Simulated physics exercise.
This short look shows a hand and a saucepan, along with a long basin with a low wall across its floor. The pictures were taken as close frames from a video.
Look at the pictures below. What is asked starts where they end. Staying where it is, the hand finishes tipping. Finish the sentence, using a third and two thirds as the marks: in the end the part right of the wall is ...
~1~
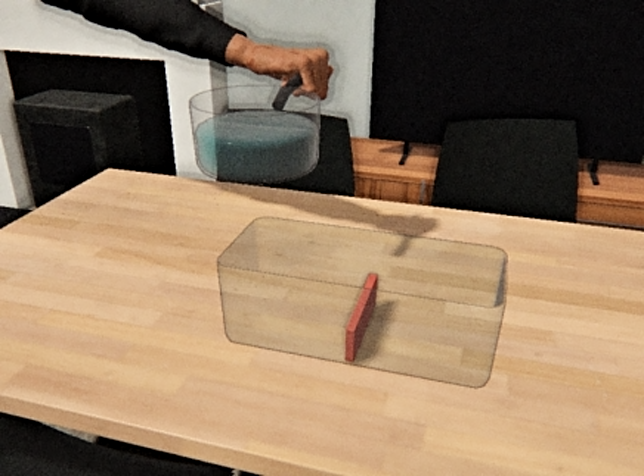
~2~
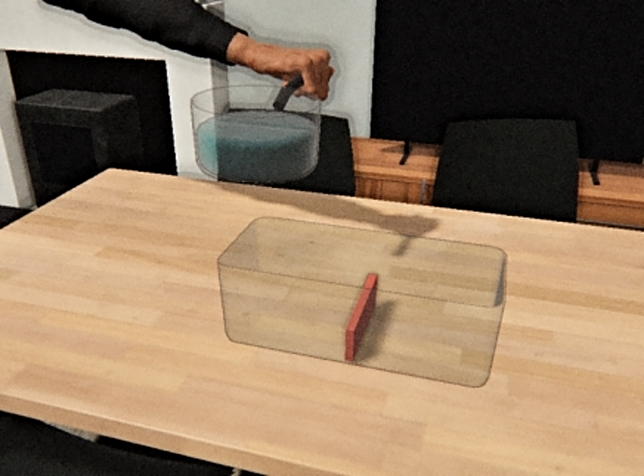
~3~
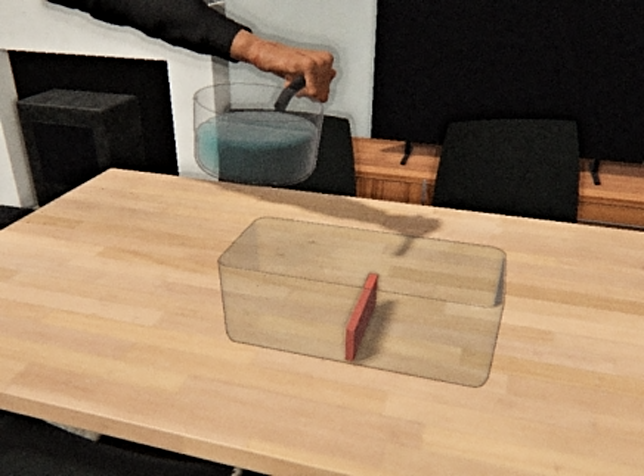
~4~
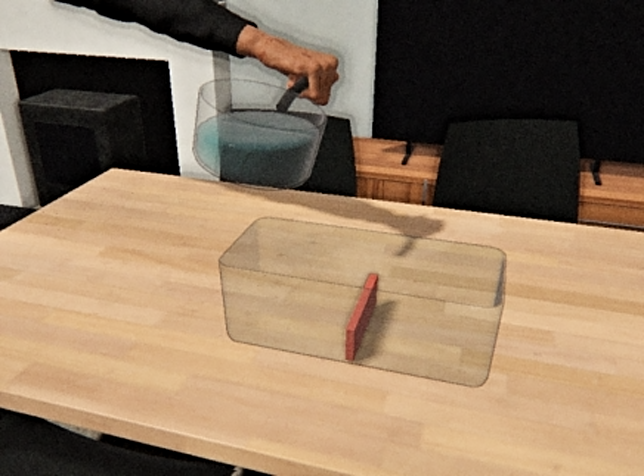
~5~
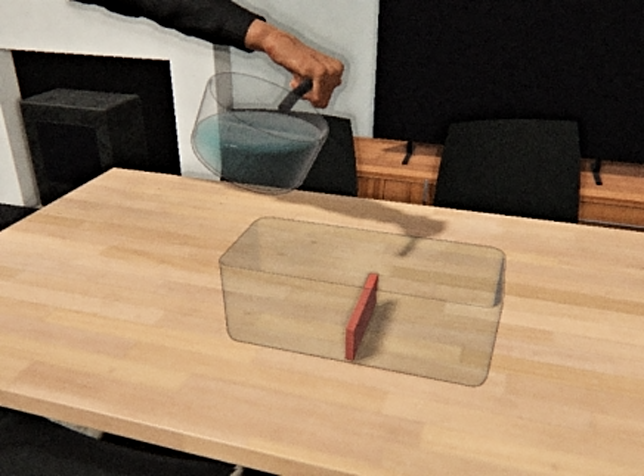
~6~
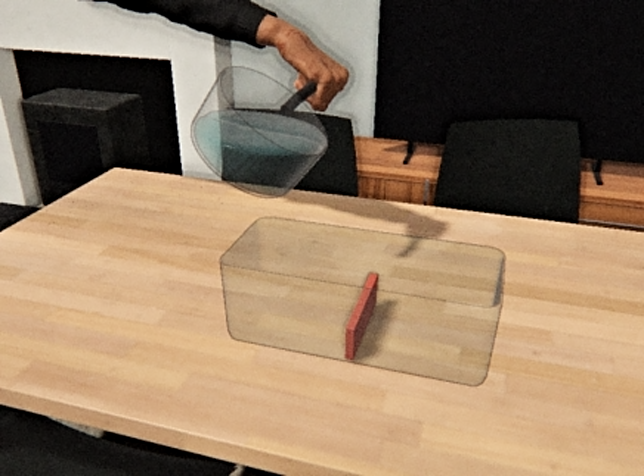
Less than a third of the whole.
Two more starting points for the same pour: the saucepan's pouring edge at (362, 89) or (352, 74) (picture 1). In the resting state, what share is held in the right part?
About 65 % the first time, about 60 % the second.
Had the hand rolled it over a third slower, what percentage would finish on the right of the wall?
It comes to 35 per cent or so.
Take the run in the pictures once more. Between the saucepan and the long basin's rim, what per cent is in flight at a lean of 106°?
Around 45 percent.
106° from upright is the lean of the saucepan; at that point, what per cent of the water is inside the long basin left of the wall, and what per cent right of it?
Roughly 25 % on the left side and 10 % on the right side.
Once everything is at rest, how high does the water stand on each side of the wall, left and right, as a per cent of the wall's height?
Left side: Approx. 50 %; right side: Approx. 10 %.
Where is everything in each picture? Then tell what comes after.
In the first frame, it leans 0°; its right rim is at (317, 106); the water meets the walls at (203, 120) and (316, 130); the long basin's rim runs from (237, 240) to (506, 278); the wall's top is at (363, 301).
In the second frame, it leans 2°; its right rim is at (318, 109); the water meets the walls at (204, 120) and (316, 131).
In the third frame, it leans 7°; its right rim is at (320, 115); the water meets the walls at (205, 121) and (317, 133).
In the fourth frame, it leans 14°; its right rim is at (323, 125); the water meets the walls at (205, 120) and (319, 135).
In the fifth frame, it leans 25°; its right rim is at (324, 138); the water meets the walls at (205, 118) and (321, 138).
In the sixth frame, it leans 37°; its right rim is at (323, 152); the water meets the walls at (204, 114) and (325, 145); 1 per cent is over the edge.
A moment on, the saucepan is tipped right over and 22 per cent is still to pour, 24 is left of the wall and 9 right of it.
Next, the saucepan is tipped right over and 3 per cent is still to pour, 72 is left of the wall and 16 right of it.
Then the saucepan is tipped right over and 0 per cent is still to pour, 76 is left of the wall and 19 right of it.
Later the saucepan is tipped right over and 0 per cent is still to pour, 76 is left of the wall and 20 right of it.
At rest 76 per cent lies left of the wall, 20 right of it and 4 outside.
